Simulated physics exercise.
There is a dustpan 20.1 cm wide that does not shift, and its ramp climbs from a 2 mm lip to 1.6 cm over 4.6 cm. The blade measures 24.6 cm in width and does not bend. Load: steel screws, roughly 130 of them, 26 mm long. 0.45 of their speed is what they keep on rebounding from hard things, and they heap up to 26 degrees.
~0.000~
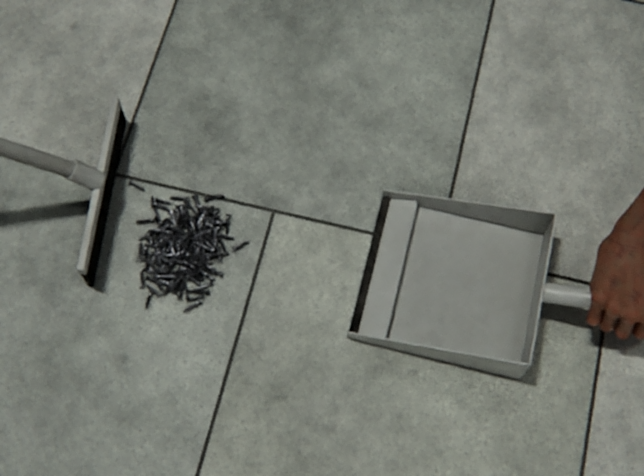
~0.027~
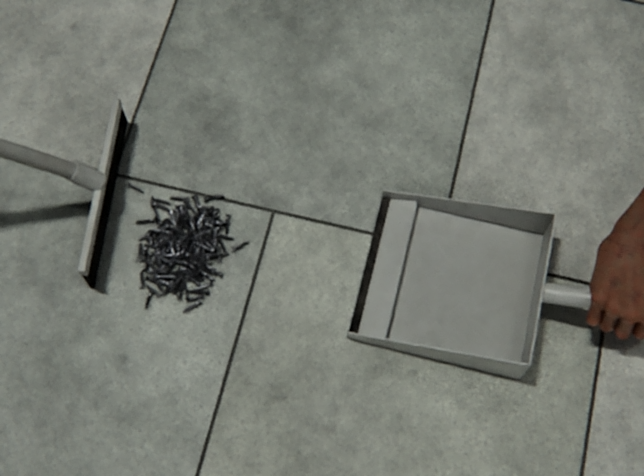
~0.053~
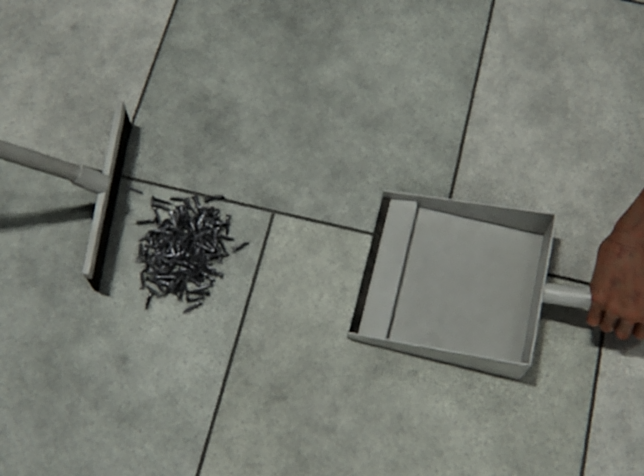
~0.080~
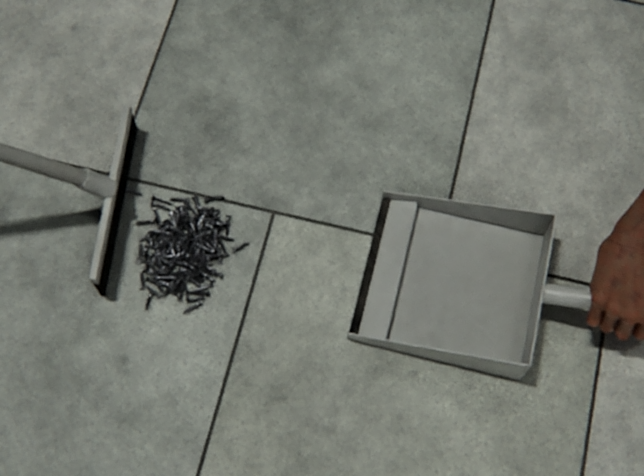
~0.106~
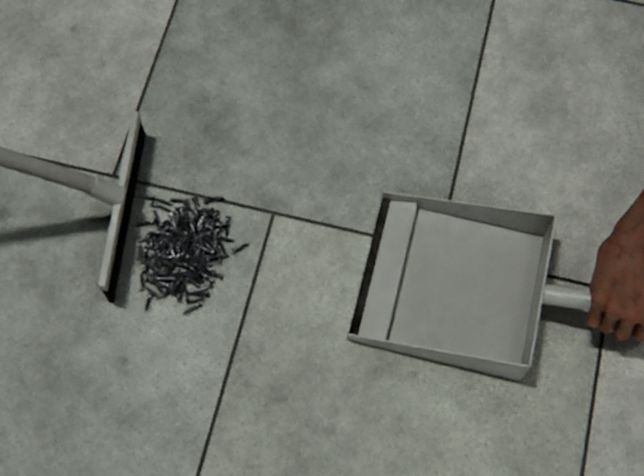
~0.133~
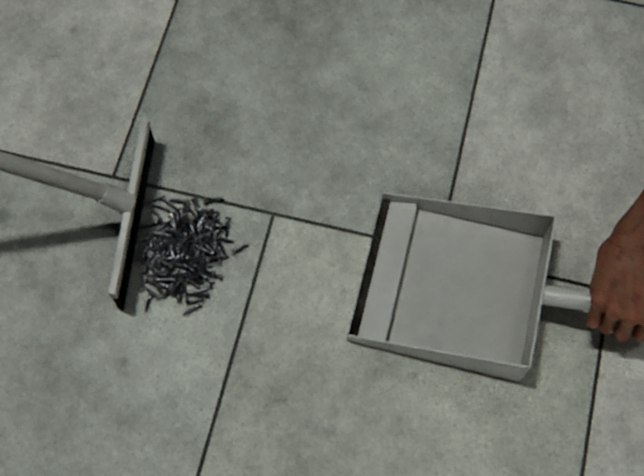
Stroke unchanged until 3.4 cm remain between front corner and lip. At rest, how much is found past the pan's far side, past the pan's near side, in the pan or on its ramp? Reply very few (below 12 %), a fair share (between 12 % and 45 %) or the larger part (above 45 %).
Far side - very few; near side - a fair share; pan - very few.
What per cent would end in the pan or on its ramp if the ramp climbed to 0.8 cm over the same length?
Estimated share: Around 0 in a hundred.
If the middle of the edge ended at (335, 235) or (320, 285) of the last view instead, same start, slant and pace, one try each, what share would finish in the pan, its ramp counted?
The two tries give about 15 and 10 percent.
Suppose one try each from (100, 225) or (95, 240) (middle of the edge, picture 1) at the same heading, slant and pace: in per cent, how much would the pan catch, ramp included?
About 0 and 0 per cent.
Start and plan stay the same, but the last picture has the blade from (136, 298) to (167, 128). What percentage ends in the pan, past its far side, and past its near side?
You'd see pan at 25, far at 0 and near at 25.
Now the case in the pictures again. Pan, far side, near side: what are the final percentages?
The far side ends with 0 per cent, the near side with 30 per cent and the pan with 0 per cent.
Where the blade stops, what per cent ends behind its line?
Roughly 5 per cent of it.
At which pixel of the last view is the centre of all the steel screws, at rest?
(336, 307) or so.
After 0.36 s, middle of the blade 18 cm from the lip; 0 % over the lip, far side 0 %, near side 15 %.
Then, at 0.51 s, middle of the blade 10 cm from the lip; 0 % over the lip, far side 0 %, near side 25 %.
After 0.79 s, middle of the blade 5 cm from the lip; 0 % over the lip, far side 0 %, near side 30 %.
At rest (1.7 s), far side 0 %, near side 30 %, pan 0 %, in front of the lip or behind the blade 65 %.
